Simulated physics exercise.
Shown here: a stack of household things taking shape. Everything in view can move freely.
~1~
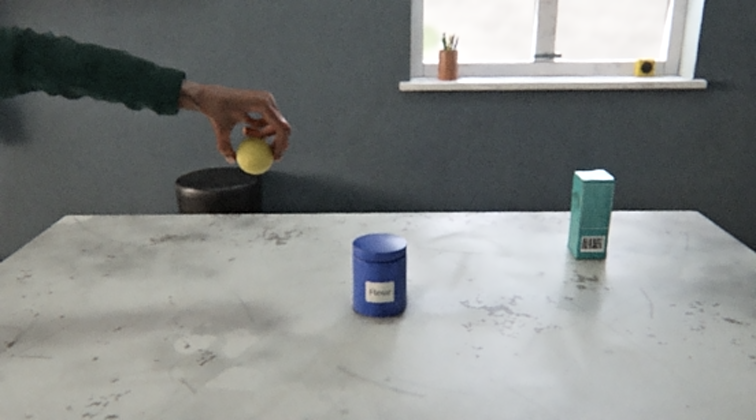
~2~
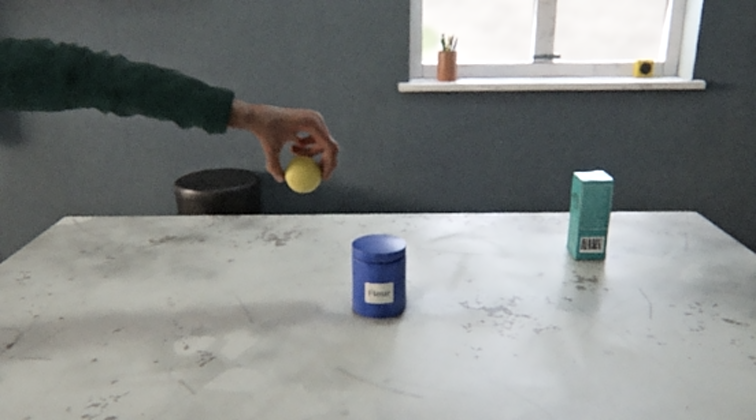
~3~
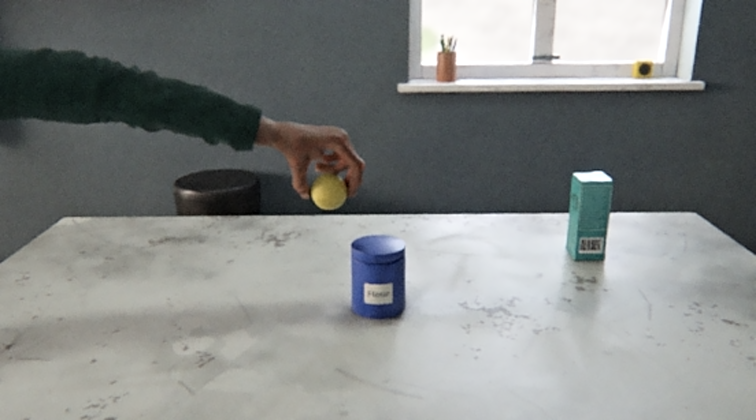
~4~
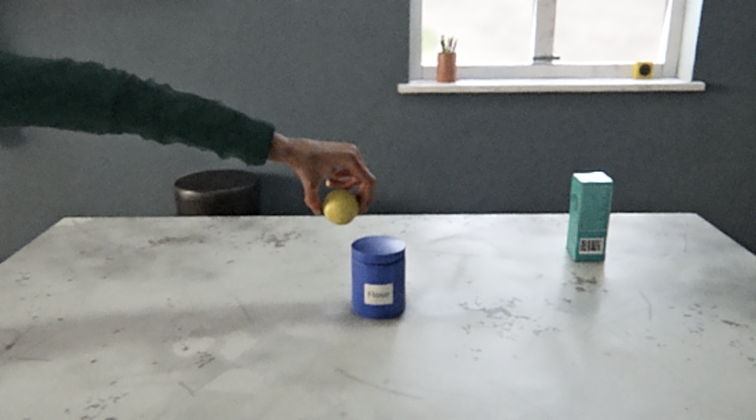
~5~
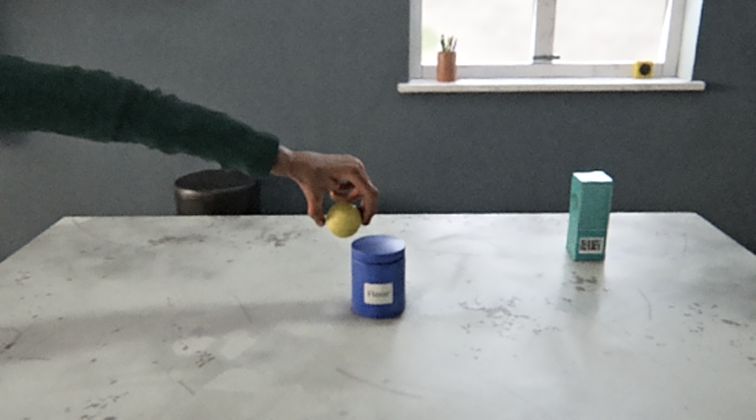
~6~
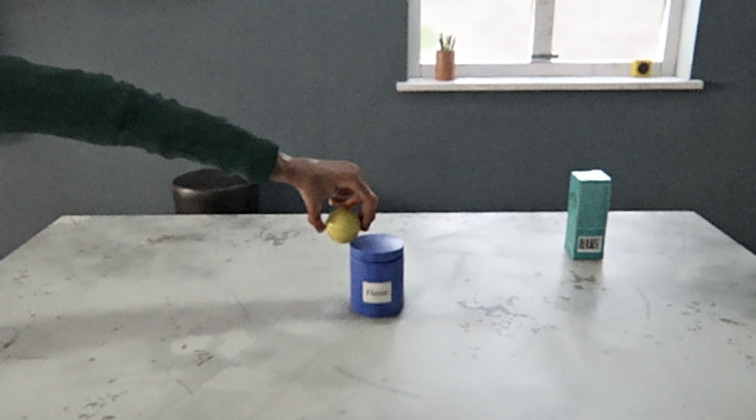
The clip opens on a pale tabletop with a blue lidded canister and a turquoise carton, while a hand in a dark green sleeve holds a yellow lemon at the left. The arm carries the lemon rightward and downward, slowing near the canister, and finally holds it beside the canister's upper left edge.
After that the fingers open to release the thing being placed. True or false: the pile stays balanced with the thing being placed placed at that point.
False.
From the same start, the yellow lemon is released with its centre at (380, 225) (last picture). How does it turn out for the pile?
Stands firm.
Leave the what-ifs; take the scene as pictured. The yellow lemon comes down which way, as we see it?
Looks like it moves off to the left.
Then, 0.30 s on from there, yellow lemon now fallen.
Then, 0.40 s on from there, things are still on the move.
In the end, fallen, yellow lemon; the other 2 unmoved. At the end, from the last picture's camera, yellow lemon near (309, 290). The pile loses its balance.
